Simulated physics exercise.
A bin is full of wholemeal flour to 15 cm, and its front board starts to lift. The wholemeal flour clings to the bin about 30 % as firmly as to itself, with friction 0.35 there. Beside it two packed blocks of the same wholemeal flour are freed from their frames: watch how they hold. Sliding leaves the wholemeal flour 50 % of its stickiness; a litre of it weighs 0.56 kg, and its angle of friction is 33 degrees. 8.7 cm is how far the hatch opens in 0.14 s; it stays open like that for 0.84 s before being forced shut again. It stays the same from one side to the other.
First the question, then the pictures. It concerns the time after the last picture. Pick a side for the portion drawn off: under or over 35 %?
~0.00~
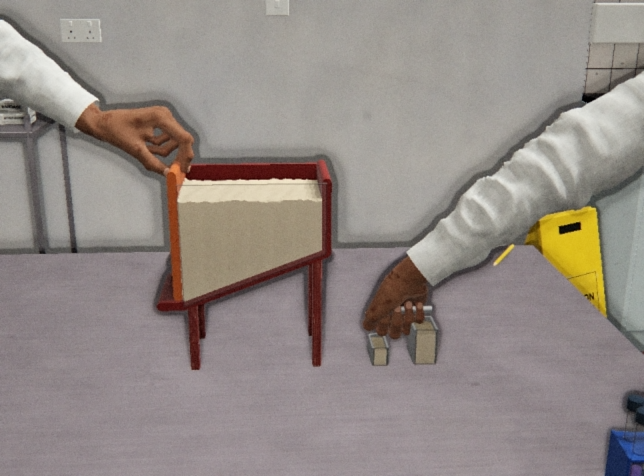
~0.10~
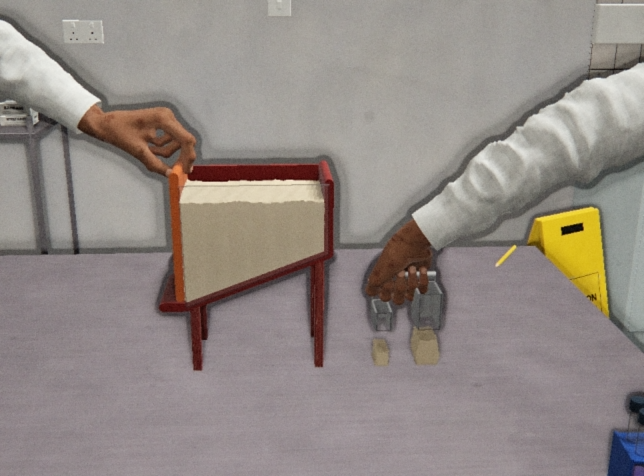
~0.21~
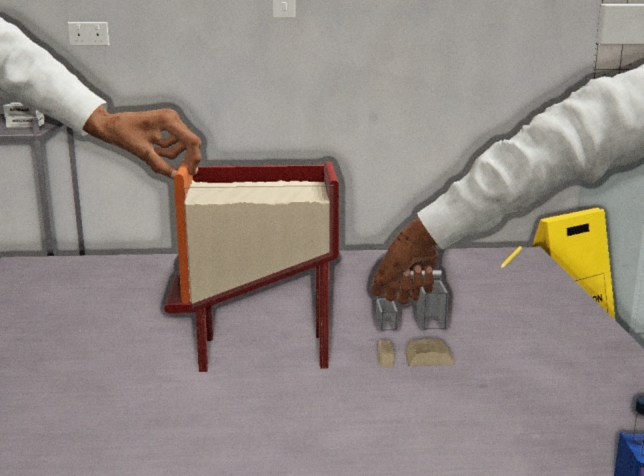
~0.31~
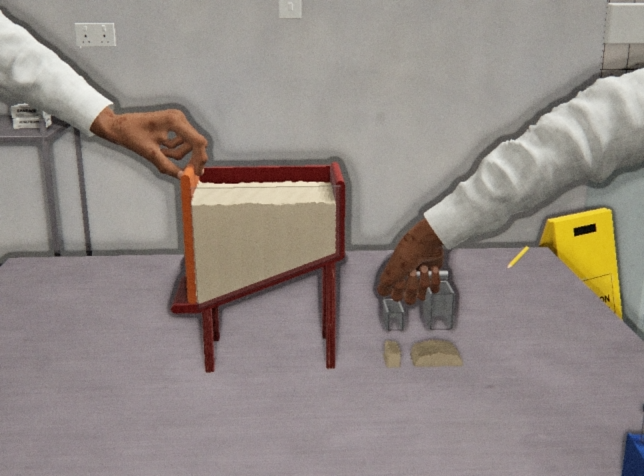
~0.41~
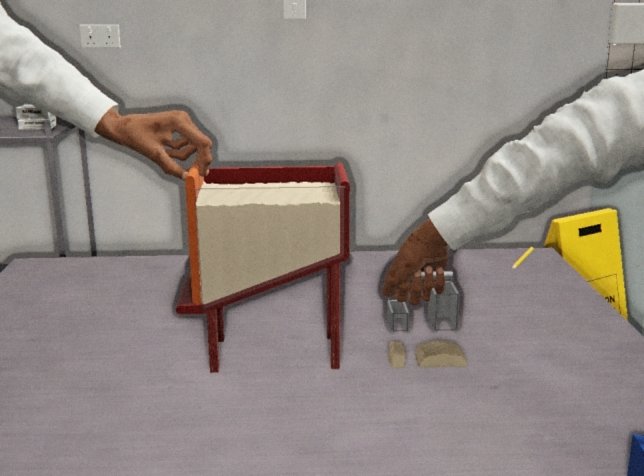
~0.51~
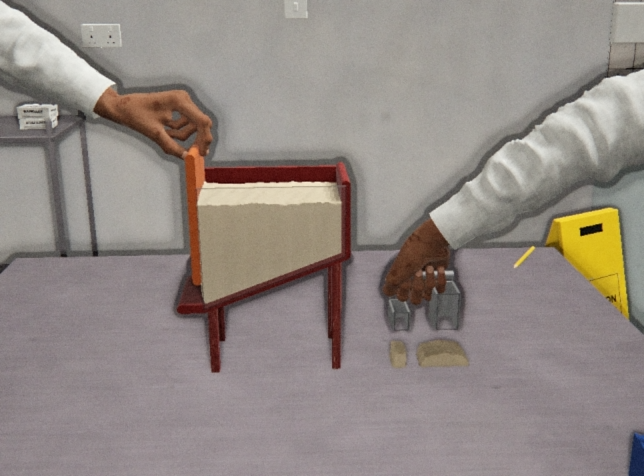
Over, by my estimate.
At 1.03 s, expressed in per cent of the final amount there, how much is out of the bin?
Around 60 percent.
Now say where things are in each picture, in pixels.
Top of the hatch at (171, 177), not yet moved; highest point of the wholemeal flour at (280, 200); test blocks 2.4 cm, 4.9 cm high (left to right), in the first frame.
Top of the hatch at (173, 178), not yet moved; highest point of the wholemeal flour at (282, 201); test blocks 2.3 cm, 4.2 cm high (left to right), in the second frame.
Top of the hatch at (179, 179), not yet moved; highest point of the wholemeal flour at (287, 202); test blocks 2.3 cm, 2.4 cm high (left to right), in the third frame.
Top of the hatch at (185, 180), not yet moved; highest point of the wholemeal flour at (293, 203); test blocks 2.3 cm, 2.3 cm high (left to right), in the fourth frame.
Top of the hatch at (190, 181), not yet moved; highest point of the wholemeal flour at (298, 203); test blocks 2.3 cm, 2.3 cm high (left to right), in the fifth frame.
Top of the hatch at (190, 160), moved 2.9 cm; highest point of the wholemeal flour at (299, 203); test blocks 2.3 cm, 2.3 cm high (left to right), in the sixth frame.
By 0.75 s, the hatch is 8.7 cm open and 8 % is out.
By 1.03 s, the hatch is 8.7 cm open and 27 % is out.
By 1.31 s, the hatch is 8.7 cm open and 37 % is out.
By 1.59 s, the hatch is 2.2 cm open and 44 % is out.
By 1.87 s, at the end, the hatch is shut and 44 % is out.
